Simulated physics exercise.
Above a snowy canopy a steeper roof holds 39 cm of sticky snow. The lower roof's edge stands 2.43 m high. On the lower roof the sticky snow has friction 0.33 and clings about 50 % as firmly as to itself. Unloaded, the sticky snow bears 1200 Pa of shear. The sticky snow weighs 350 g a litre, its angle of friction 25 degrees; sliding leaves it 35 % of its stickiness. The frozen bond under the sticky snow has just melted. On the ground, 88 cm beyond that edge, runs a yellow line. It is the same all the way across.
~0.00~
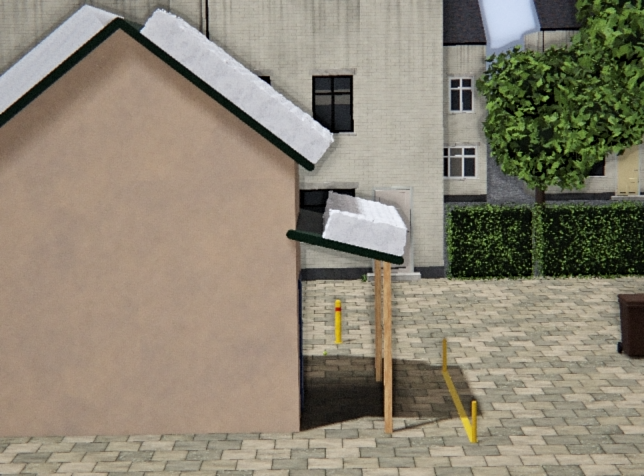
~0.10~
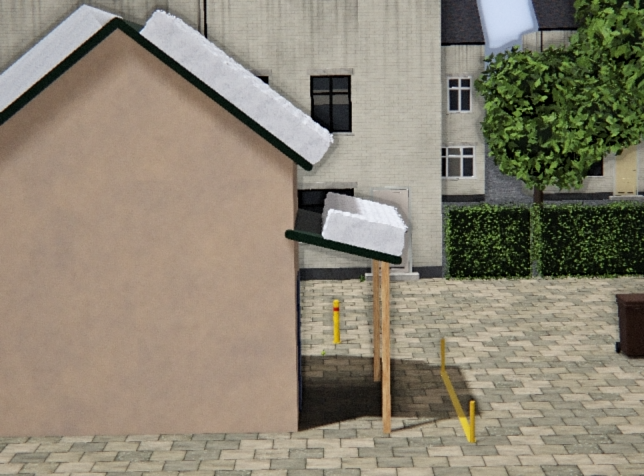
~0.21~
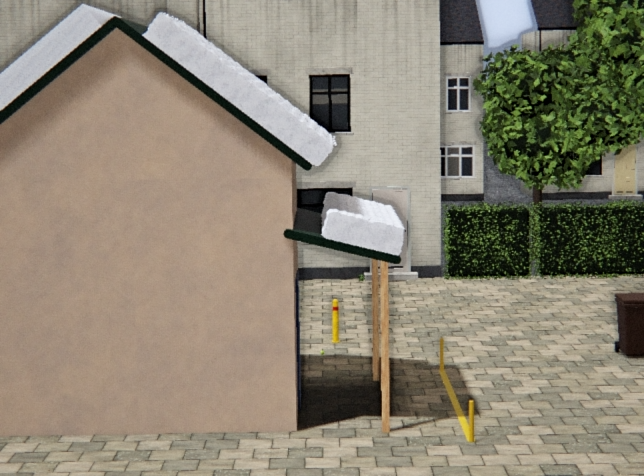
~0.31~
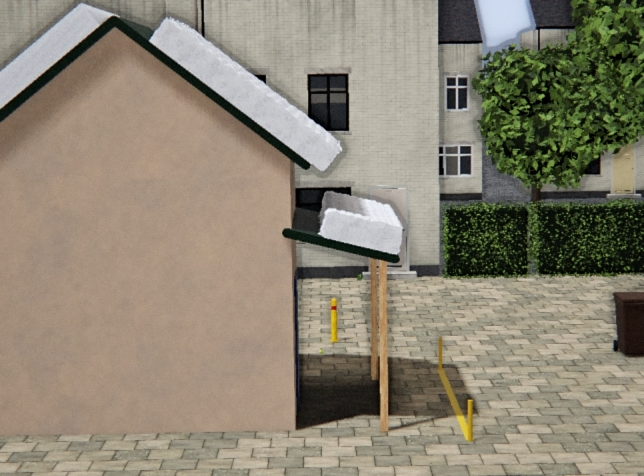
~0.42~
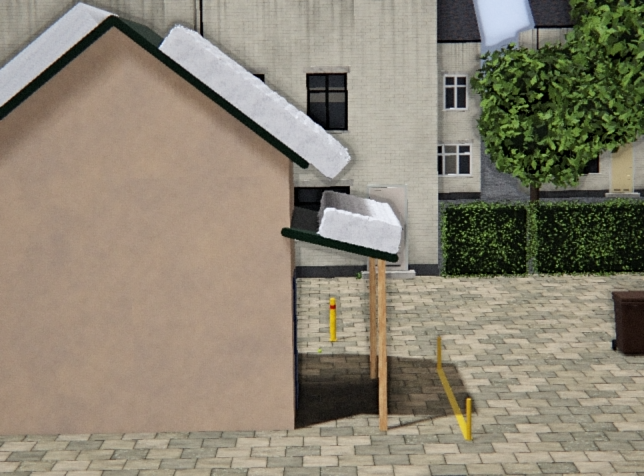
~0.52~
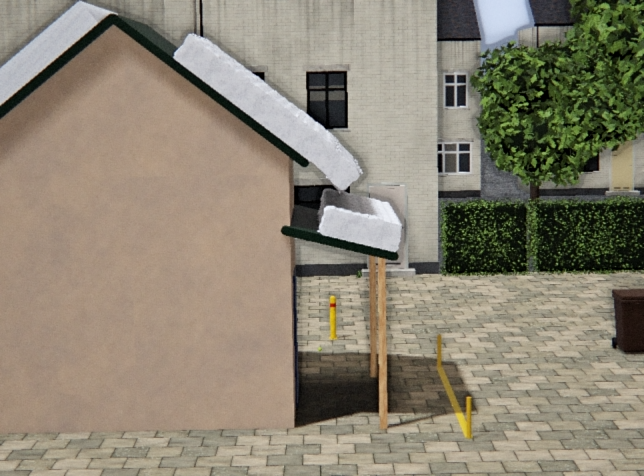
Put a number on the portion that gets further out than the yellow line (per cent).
It comes to some 76 %.
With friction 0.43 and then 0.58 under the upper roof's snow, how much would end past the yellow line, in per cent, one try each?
In turn about 60 %, 35 %.
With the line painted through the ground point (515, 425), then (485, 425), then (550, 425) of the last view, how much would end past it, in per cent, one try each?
In turn about 55 %, 70 %, 45 %.
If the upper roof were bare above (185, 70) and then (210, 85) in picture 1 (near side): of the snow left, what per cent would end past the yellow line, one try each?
In that order: 65 %, 55 %.
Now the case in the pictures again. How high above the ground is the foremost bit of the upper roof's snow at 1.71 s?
Roughly 0.0 m.
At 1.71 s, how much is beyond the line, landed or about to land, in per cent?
Near 65 %.
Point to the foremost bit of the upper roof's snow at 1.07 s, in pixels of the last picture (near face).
Near (449, 251).
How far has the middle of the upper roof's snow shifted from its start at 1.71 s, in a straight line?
Some 5.4 m.
After 1.07 s, 1 % is below the lower edge and 0 % is past the line.
After 1.71 s, 74 % is below the lower edge and 63 % is past the line.
After 2.36 s, 86 % is below the lower edge and 76 % is past the line.
After 3.00 s, 86 % is below the lower edge and 76 % is past the line.
After 3.20 s, at the end, 86 % is below the lower edge and 76 % is past the line.
